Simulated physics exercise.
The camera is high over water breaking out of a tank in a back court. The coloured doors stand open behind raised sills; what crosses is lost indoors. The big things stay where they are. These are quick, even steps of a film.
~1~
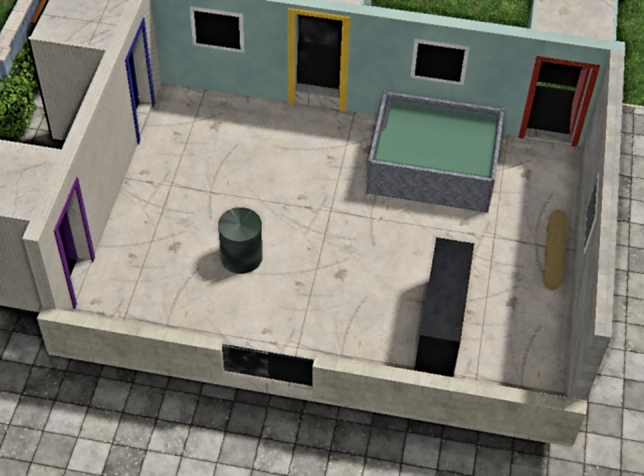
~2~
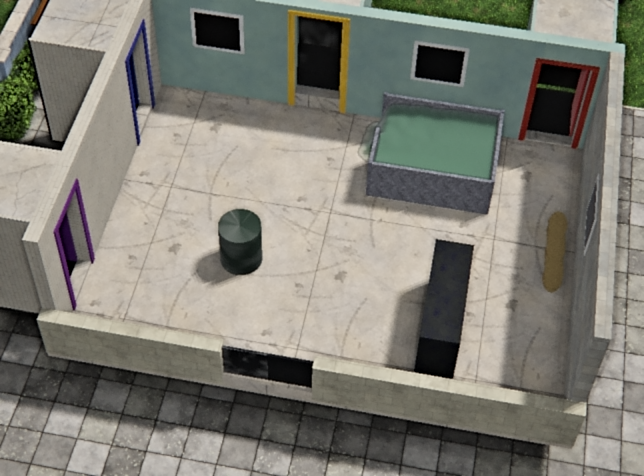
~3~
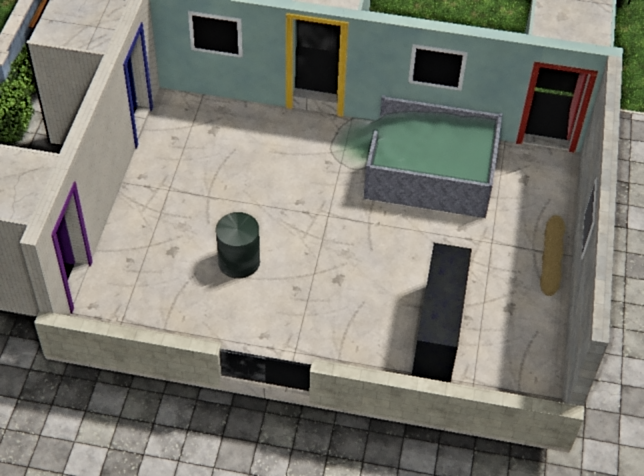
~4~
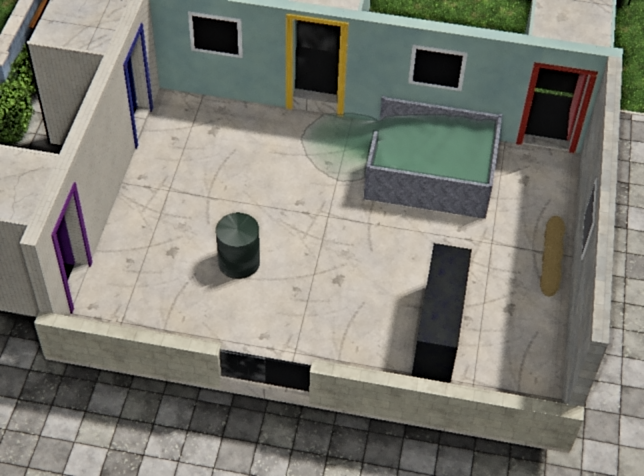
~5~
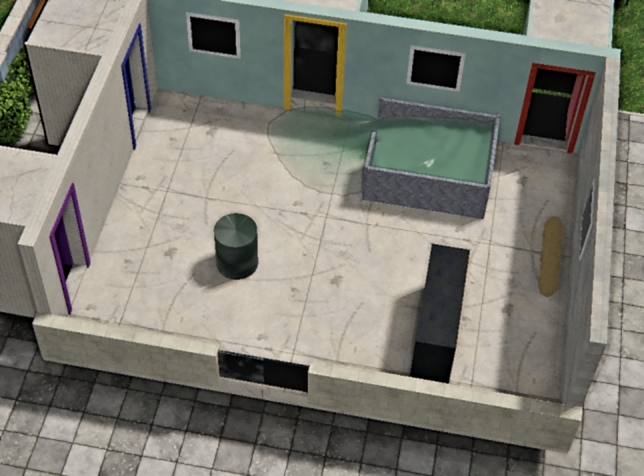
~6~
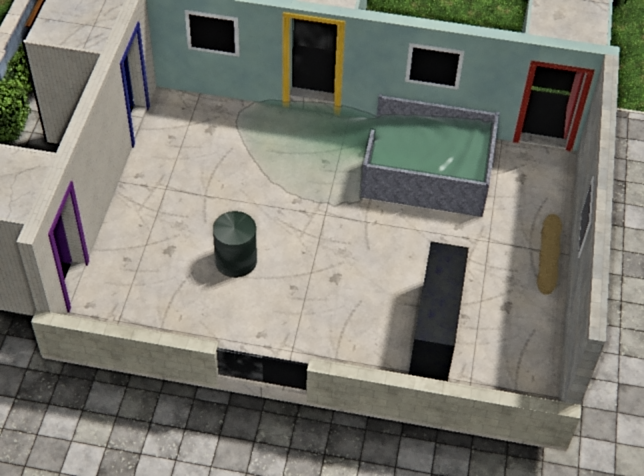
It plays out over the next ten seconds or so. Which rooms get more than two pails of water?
The purple door lets in a lot; the red door admits no more than that; the blue door lets in a lot; the yellow door admits no more than that.
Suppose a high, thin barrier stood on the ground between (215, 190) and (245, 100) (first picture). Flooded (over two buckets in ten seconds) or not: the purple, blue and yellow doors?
One by one: The purple door passes that mark; the blue door stays under; the yellow door holds.
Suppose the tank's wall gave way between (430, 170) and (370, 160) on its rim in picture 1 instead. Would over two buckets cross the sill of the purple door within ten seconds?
The purple door goes over.
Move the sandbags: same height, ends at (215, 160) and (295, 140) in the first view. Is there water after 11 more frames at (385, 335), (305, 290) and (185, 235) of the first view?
As listed: Clear, not flooded, flooded.
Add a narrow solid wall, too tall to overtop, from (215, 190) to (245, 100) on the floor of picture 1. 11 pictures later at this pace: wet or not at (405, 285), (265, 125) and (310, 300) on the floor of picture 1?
In turn: Not flooded, flooded, dry.
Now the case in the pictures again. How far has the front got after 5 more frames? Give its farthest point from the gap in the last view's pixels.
Roughly at (137, 137).
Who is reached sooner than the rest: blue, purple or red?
I say the door marked blue.
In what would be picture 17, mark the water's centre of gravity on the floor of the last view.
Close to (346, 159).
A moment on, water covers 20 % of the floor; the purple door not reached, the red door not reached, the blue door wet at the sill, nothing in, the yellow door wet at the sill, nothing in.
Next, water covers 30 % of the floor; the purple door not reached, the red door not reached, the blue door over two buckets in, the yellow door wet at the sill, nothing in.
Then, water covers 35 % of the floor; the purple door wet at the sill, nothing in, the red door wet at the sill, nothing in, the blue door far over two buckets in, the yellow door wet at the sill, nothing in.
Later, water covers 50 % of the floor; the purple door under two buckets in, the red door wet at the sill, nothing in, the blue door far over two buckets in, the yellow door wet at the sill, nothing in.
In the end, water covers 80 % of the floor; the purple door over two buckets in, the red door wet at the sill, nothing in, the blue door far over two buckets in, the yellow door wet at the sill, nothing in.
